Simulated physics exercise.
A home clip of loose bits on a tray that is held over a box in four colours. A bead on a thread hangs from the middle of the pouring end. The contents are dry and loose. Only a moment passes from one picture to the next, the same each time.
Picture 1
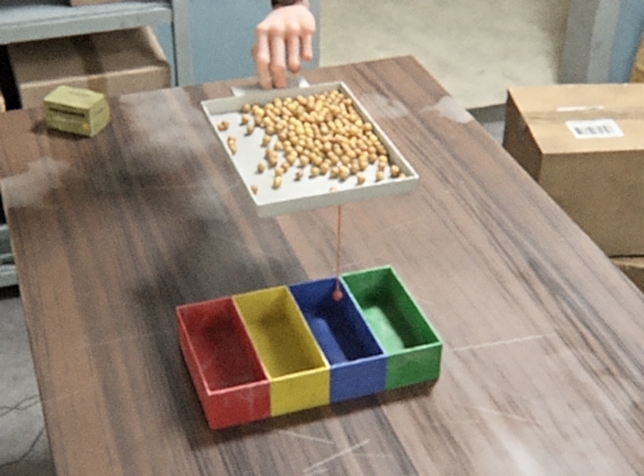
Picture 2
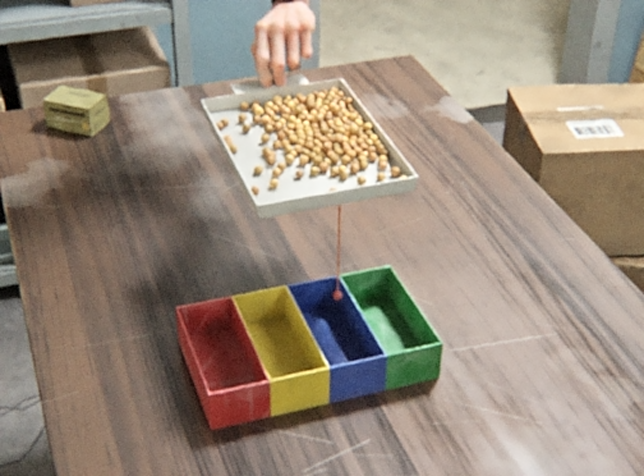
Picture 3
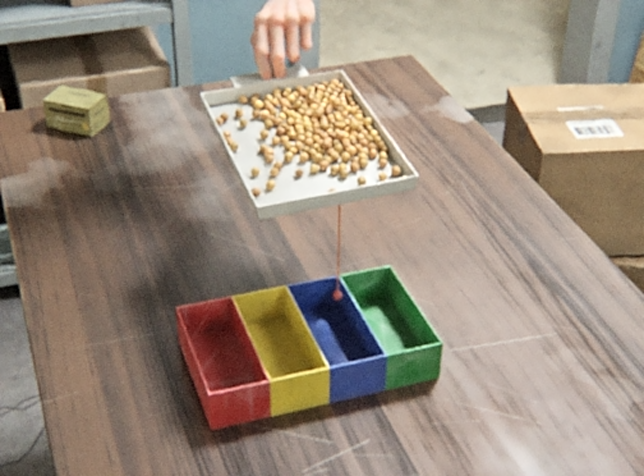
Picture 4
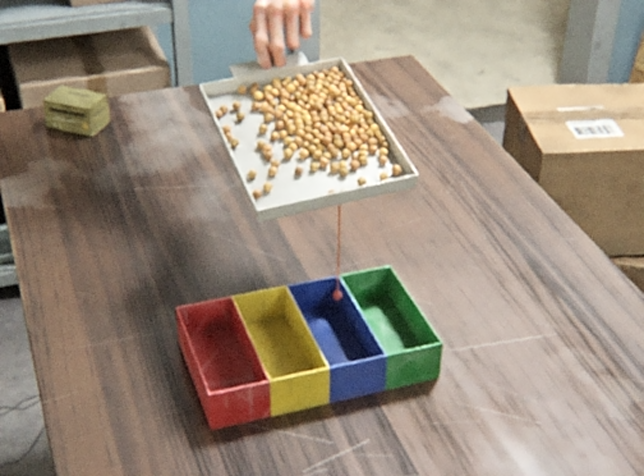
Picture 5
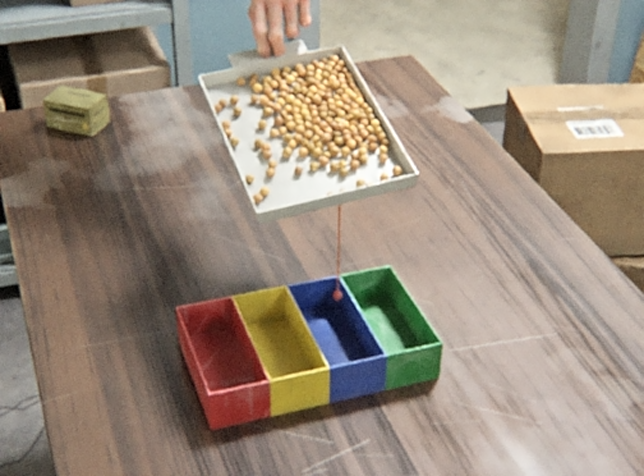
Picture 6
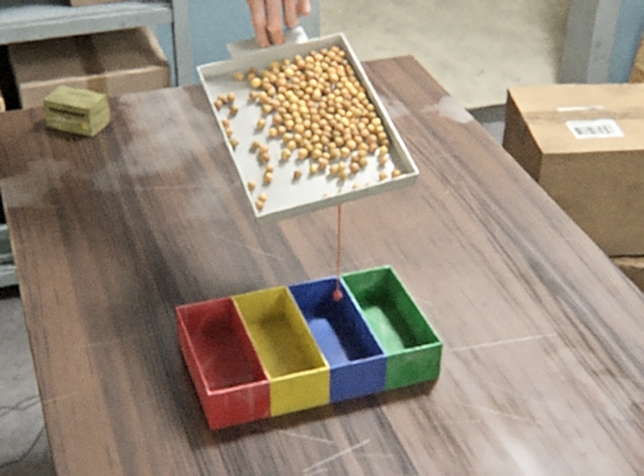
The footage shows a hand holding a tray of small round wooden beads above a box with red, yellow, blue and green cells, then gradually tilting it toward its front left corner as the beads shift slightly across it.
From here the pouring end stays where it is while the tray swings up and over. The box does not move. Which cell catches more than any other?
It favours the yellow compartment.
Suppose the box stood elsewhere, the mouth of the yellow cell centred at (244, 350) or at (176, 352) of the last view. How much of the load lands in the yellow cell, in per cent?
The first gives 30 %, the second 0 %.
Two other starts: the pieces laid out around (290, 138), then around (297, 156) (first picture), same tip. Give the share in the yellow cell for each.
Near 70 % and 70 %.
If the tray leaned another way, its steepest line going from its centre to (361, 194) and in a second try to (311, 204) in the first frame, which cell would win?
One: The green cell. Two: That yellow cell.
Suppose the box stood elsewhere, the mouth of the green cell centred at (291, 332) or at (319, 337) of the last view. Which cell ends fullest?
At the first place that green cell, at the second that blue cell.
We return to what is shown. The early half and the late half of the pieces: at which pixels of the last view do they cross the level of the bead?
The first part at (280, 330); the rest at (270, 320).
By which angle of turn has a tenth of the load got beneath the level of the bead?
Around 75° of tilt.
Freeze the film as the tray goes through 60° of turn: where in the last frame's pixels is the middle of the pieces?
Close to (299, 178).
Soon, tray tipped steeply; nearly all on the tray; a stray few in the red cell; a stray few in the yellow cell; a small part falling or outside the box.
A while on, tray tipped right over; about a quarter on the tray; about half in the yellow cell; a small part in the red cell; a small part in the blue cell; about a quarter falling or outside the box.
Towards the end, tray tipped past a quarter turn; most in the yellow cell; a small part in the red cell; a small part in the blue cell; a small part falling or outside the box.
Finally, tray tipped past a quarter turn; most in the yellow cell; a small part in the red cell; a small part in the blue cell; none in the green cell; a small part outside the box.
